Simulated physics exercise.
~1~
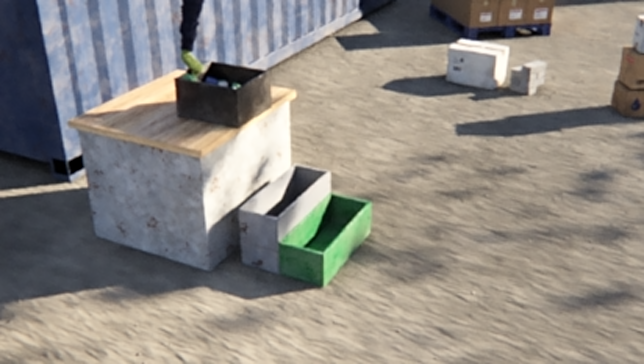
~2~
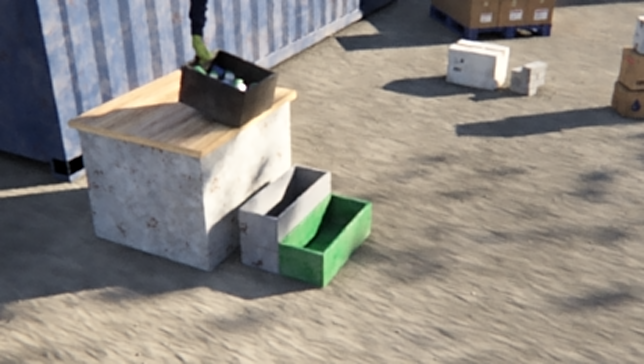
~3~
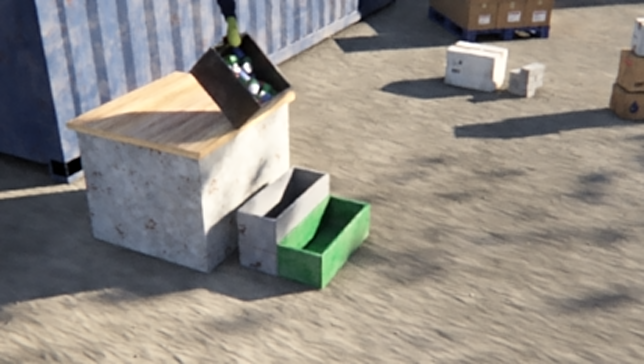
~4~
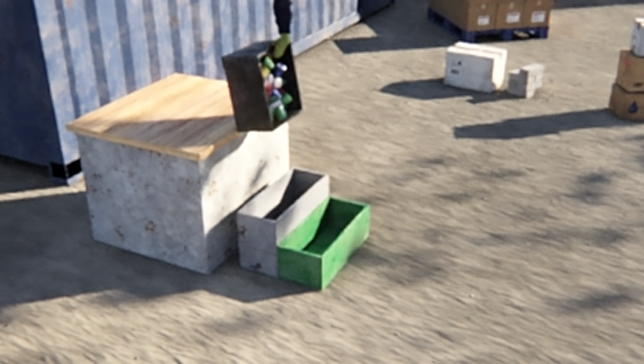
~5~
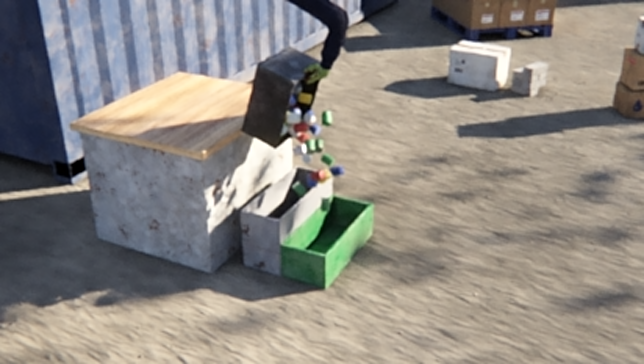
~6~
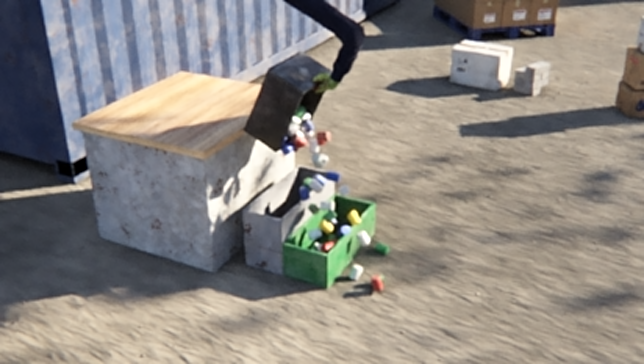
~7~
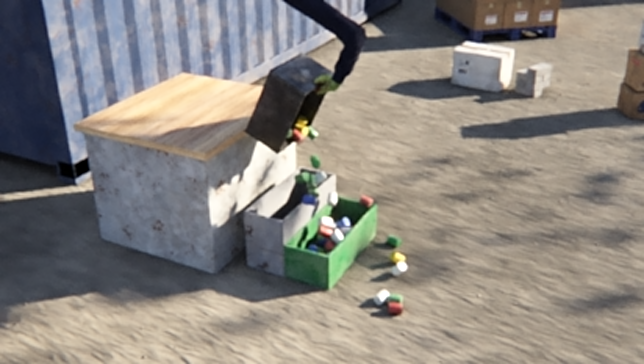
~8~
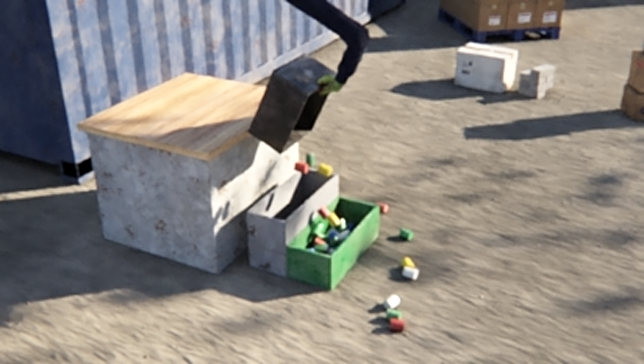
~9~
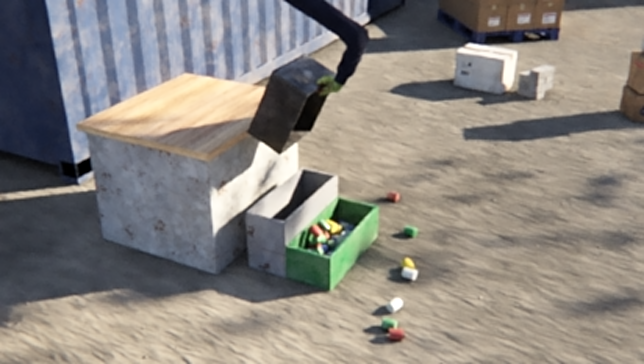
To begin with, a black crate of small colourful jars sits on a wood-topped bench beside a shipping container, with an empty grey bin and green trough on the ground to the right. A dark arm with a green grip lifts the crate slightly and tips it rightward. It swings past the bench's edge, tilting steeply until the jars tumble out. They pour down over the bin and trough, some bouncing onto the ground. Finally the crate hangs tipped and still, with most jars heaped in the green trough and several scattered on the dirt beyond it.
